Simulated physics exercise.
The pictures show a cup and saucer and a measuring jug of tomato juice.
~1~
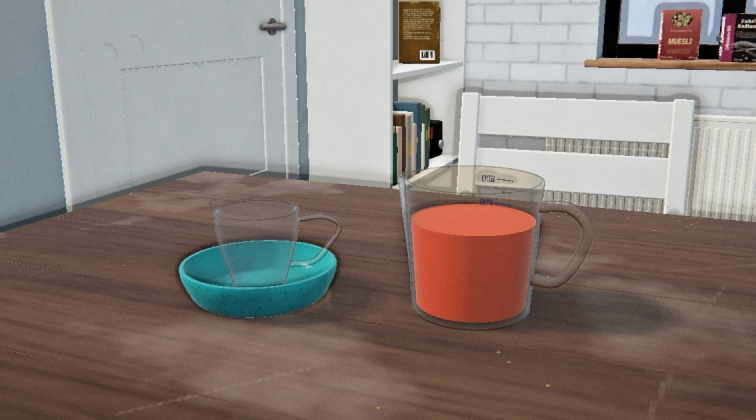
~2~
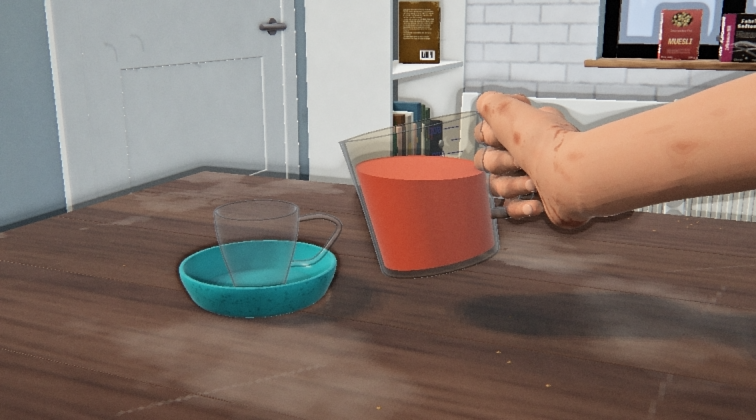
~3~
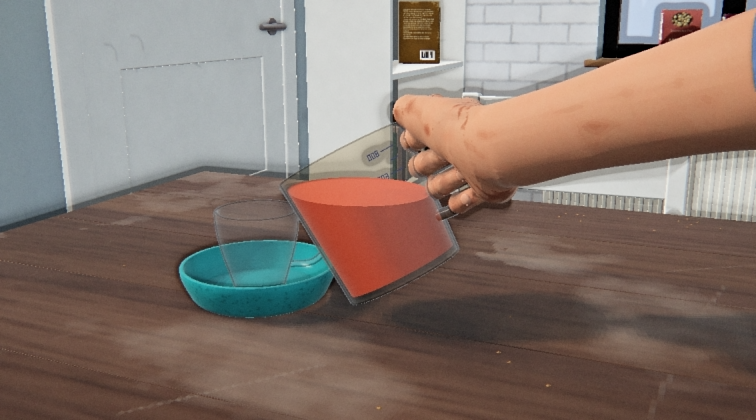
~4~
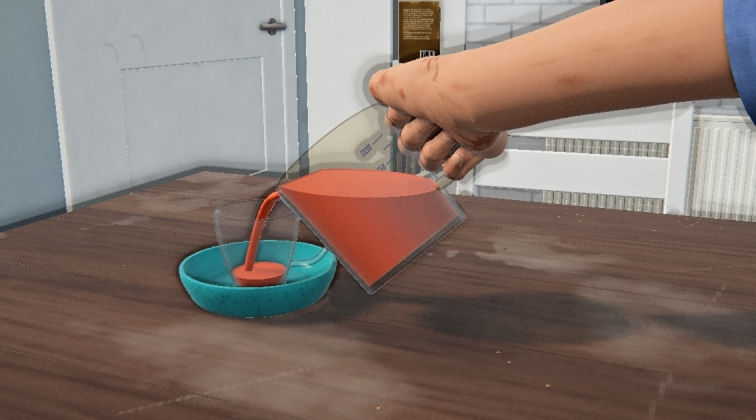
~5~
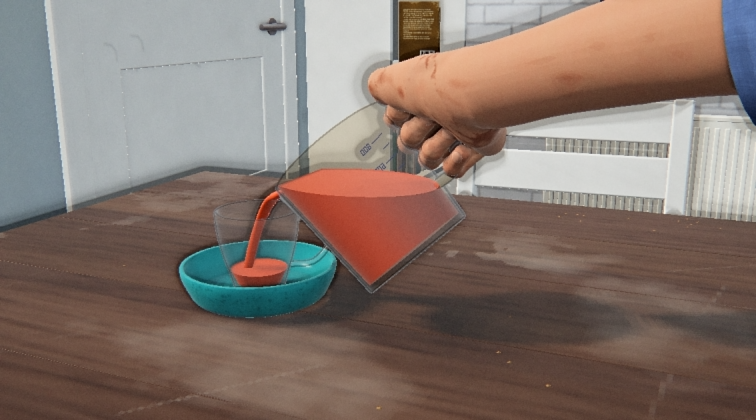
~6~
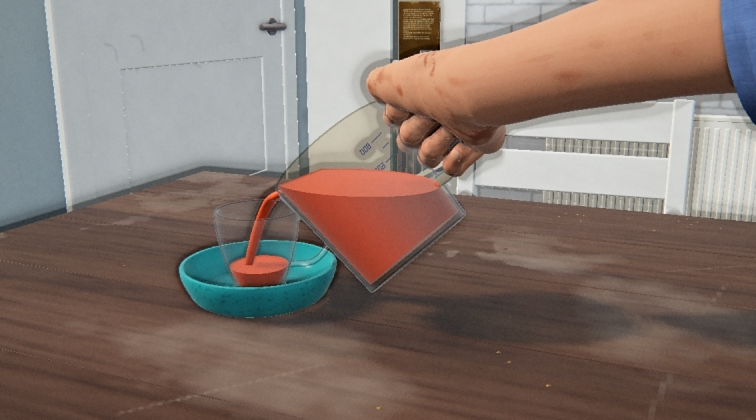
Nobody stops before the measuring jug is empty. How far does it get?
The tomato juice overflows cup and saucer.
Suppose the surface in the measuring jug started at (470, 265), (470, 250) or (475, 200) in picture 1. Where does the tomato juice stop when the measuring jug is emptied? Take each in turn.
In that order: Saucer too, the saucer catches it, over both.
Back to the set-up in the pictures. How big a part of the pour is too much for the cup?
Close to 65 %.
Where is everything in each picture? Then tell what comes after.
The first picture shows before the pour; measuring jug (473, 241) about two thirds full; cup (258, 245) empty; saucer (216, 293) dry.
In the second picture, the measuring jug is on its way; measuring jug about two thirds full, surface at (421, 169); cup (258, 245) empty.
The third picture shows the tomato juice nears the lip; measuring jug (372, 212) tipped 30° with all of its load; cup (258, 245) empty.
The fourth picture shows pouring; measuring jug (372, 199) tipped 45° with nearly all of its load; cup nearly empty, surface at (259, 271).
The fifth picture shows pouring; measuring jug (372, 198) tipped 45° with nearly all of its load; cup (258, 245) about a quarter full.
The sixth picture shows pouring; measuring jug (372, 197) tipped 45° with nearly all of its load; cup about a quarter full, surface at (259, 266); saucer (216, 293) dry.
A moment on, the cup is full to the brim; the saucer is wet, with room to spare.
Further on, the cup is full to the brim; the saucer is nearly full.
When it is over, the cup is full to the brim; the saucer is full and running over.
